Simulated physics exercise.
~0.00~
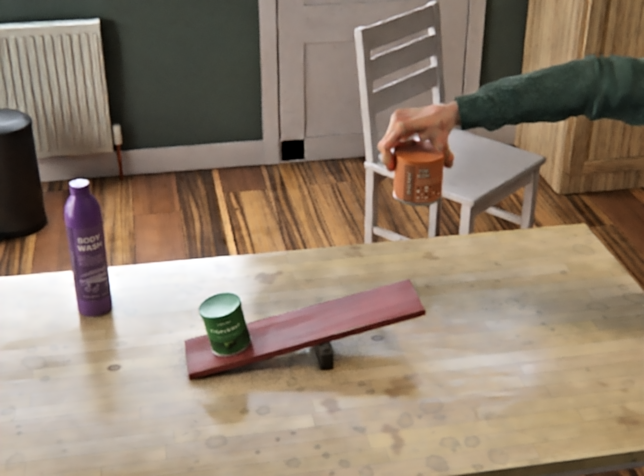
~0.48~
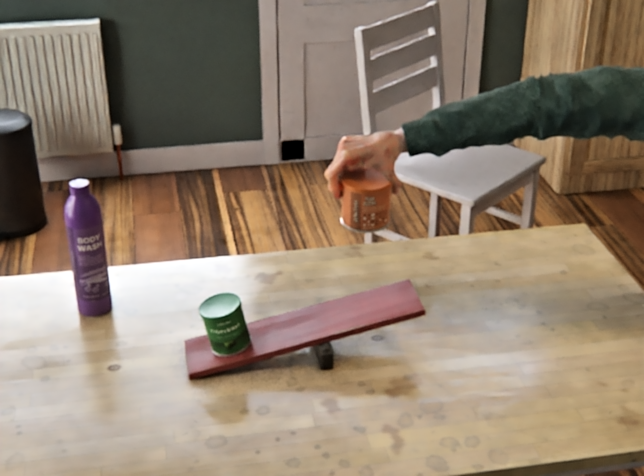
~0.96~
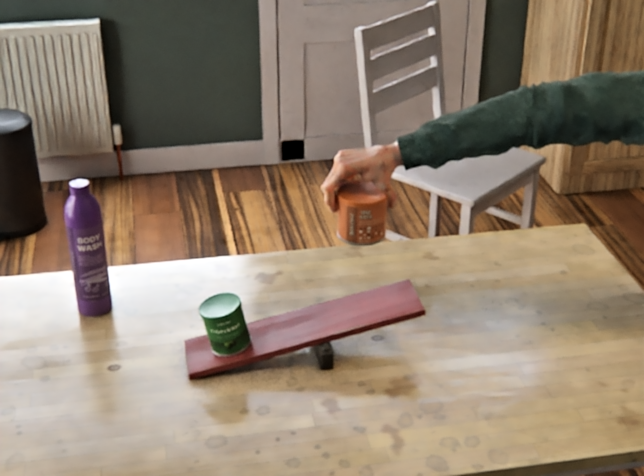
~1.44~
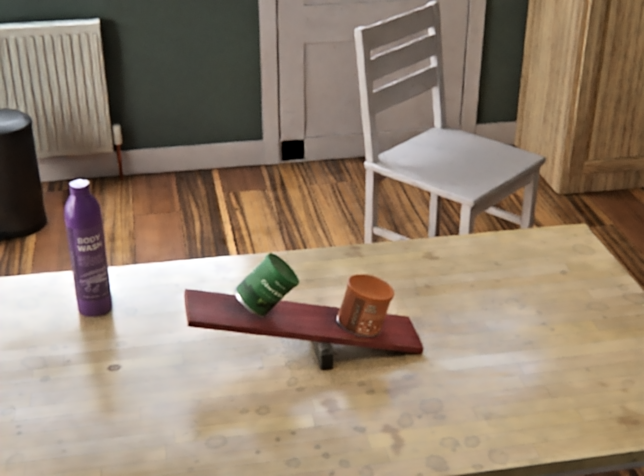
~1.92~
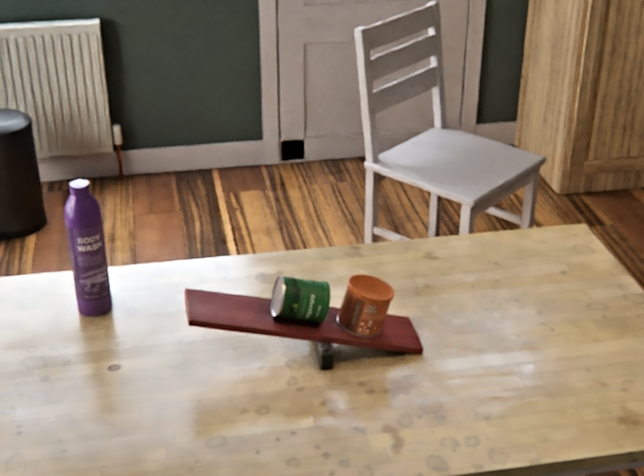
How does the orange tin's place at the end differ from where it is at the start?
At the start the orange tin is held up in the air by a hand, above and beyond the right end of the plank. At the end it sits lower and a little further left, resting on the right side of the plank.
